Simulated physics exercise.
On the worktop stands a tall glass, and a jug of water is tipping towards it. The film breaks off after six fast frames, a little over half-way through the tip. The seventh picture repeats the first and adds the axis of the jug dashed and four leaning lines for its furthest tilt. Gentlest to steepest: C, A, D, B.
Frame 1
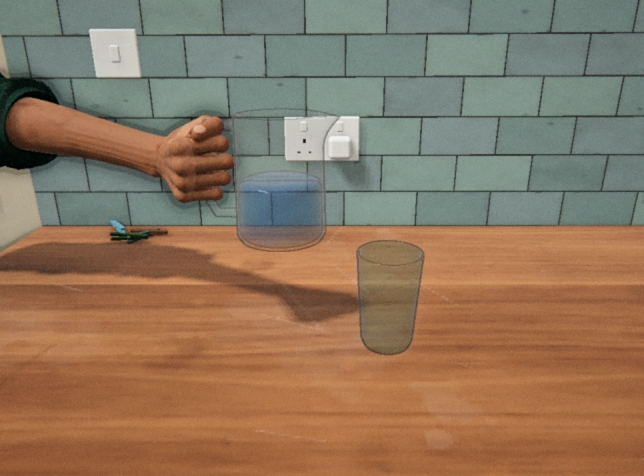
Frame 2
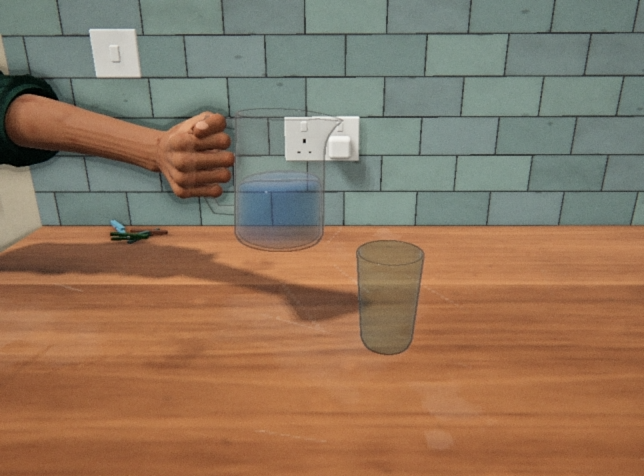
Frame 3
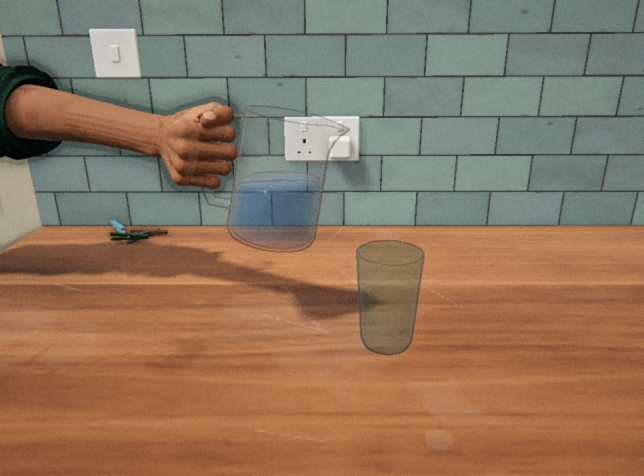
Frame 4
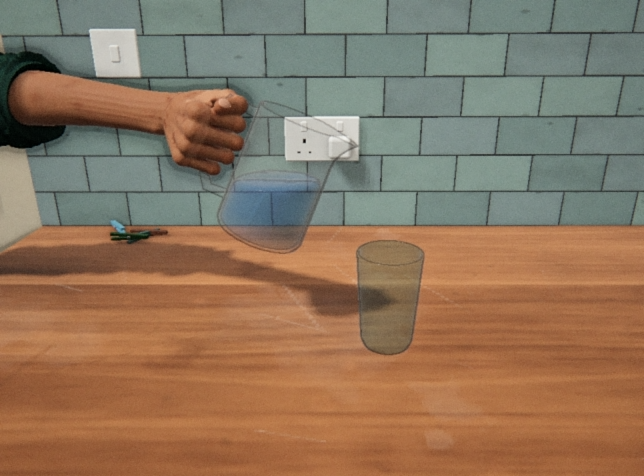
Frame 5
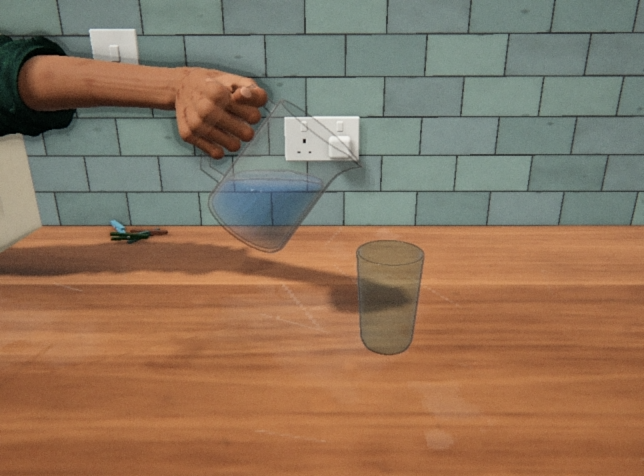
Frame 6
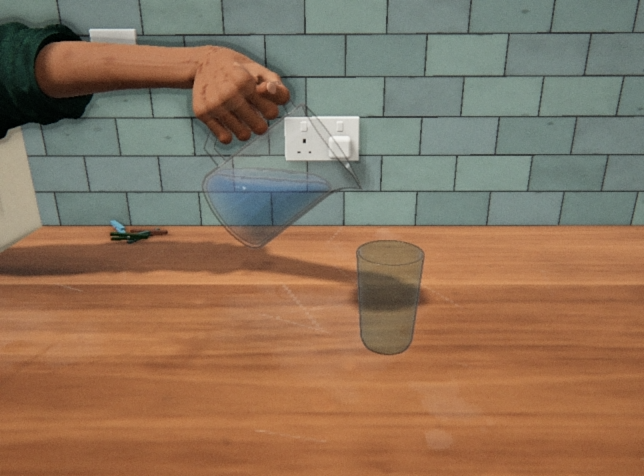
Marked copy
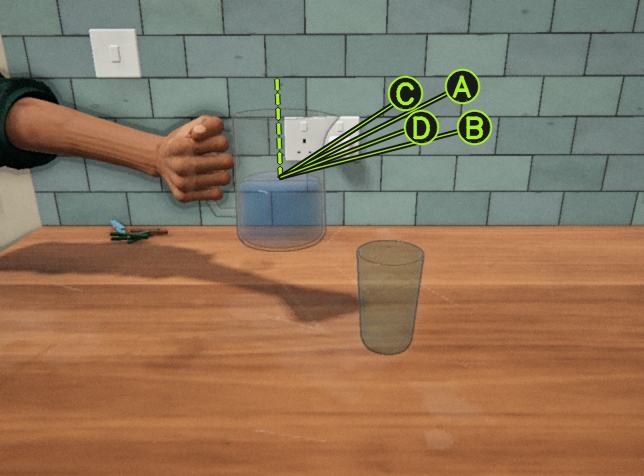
A hand in a dark green sleeve, reaching in from the left, holds a clear jug of blue water above a wooden worktop, seen from the front by a still camera. A tall, empty-looking yellowish glass stands right of the jug, before grey-green wall tiles with white sockets and a switch. The hand rises slightly and turns, tilting the jug steeply rightward, the water shifting towards its spout.
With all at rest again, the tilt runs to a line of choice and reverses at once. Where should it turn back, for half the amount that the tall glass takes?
Best: B.
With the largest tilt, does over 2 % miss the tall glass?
No.
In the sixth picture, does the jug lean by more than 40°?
Yes, it does.
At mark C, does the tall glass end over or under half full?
Under.
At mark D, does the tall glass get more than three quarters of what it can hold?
No, it does not.
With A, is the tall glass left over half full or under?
Under.
In lime, A at (446, 93); B at (457, 131); C at (392, 104); D at (404, 131).
With A, the tall glass ends with about 16 % of what it can hold.
With B, the tall glass ends with about 48 % of what it can hold.
With C, the tall glass ends with about 6 % of what it can hold.
With D, the tall glass ends with about 31 % of what it can hold.
